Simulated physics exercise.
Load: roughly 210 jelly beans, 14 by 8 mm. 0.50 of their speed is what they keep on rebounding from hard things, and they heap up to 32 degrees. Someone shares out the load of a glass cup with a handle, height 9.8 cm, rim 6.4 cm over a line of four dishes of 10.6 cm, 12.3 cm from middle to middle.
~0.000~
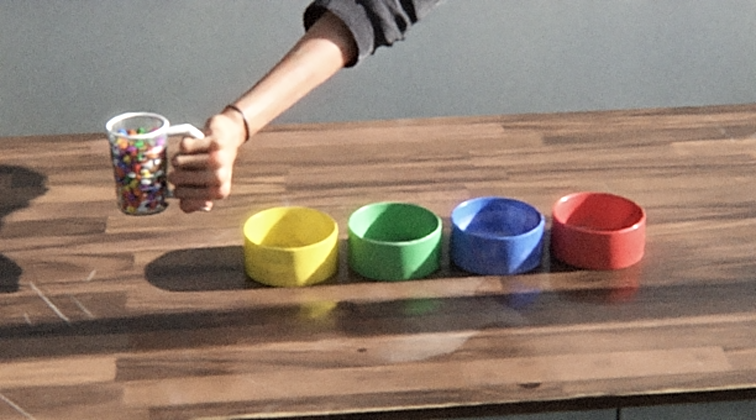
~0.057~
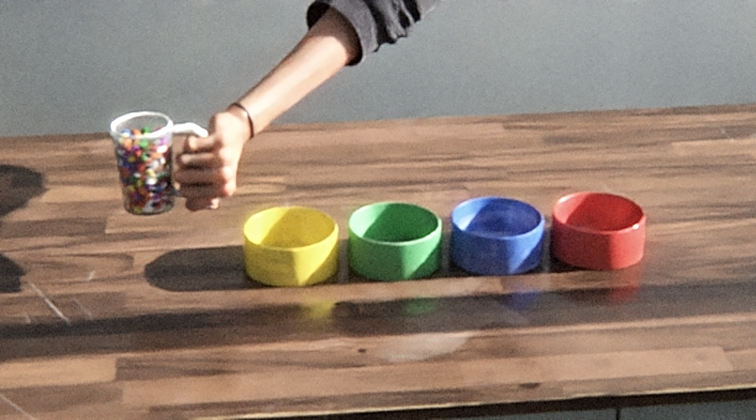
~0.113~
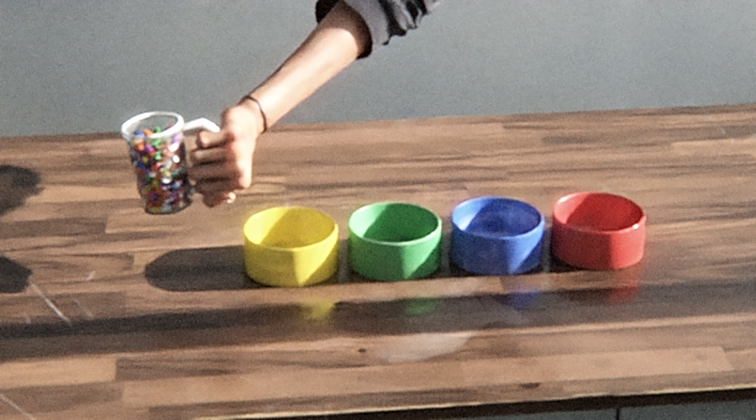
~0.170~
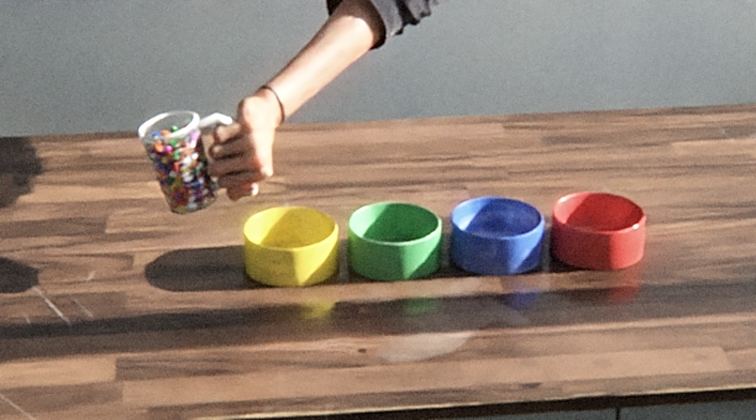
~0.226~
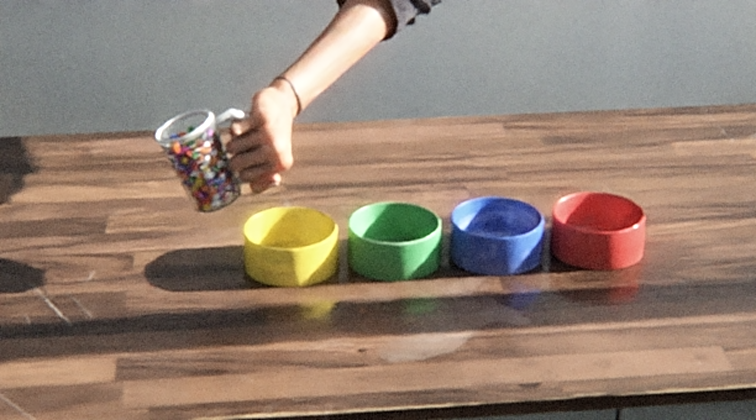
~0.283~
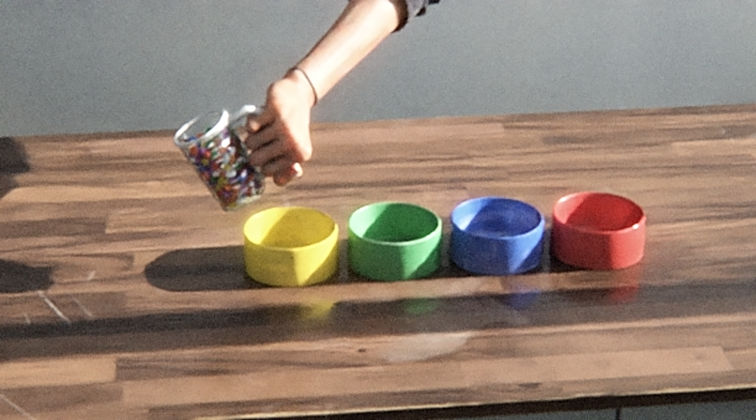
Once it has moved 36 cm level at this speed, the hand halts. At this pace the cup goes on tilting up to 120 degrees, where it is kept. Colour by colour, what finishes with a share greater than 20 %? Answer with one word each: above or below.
Red dish below, blue dish below, green dish above, yellow dish below, counter below.
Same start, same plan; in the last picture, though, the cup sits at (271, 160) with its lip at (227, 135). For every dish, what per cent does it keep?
The red dish keeps 0, the blue one 0, the green one 100 and the yellow one 0.
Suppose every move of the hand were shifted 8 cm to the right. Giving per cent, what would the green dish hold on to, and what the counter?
Shares in that case - green 0 / counter 10.
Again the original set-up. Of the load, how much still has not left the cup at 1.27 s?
Somewhere near 35 per cent.
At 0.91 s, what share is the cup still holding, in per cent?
95 %.
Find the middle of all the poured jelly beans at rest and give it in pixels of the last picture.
Centre at rest: Approx. (392, 243) px.
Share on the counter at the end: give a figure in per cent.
The answer is roughly 0 per cent.
After 0.66 s, tilt 72 degrees; cup holds 100 %.
Then, at 0.91 s, tilt 102 degrees; cup holds 95 %, green 5 %.
Then, at 1.27 s, tilt 120 degrees; cup holds 35 %, green 65 %.
In the end, at 2.0 s, red 0 %, blue 0 %, green 100 %, yellow 0 %, counter 0 %.
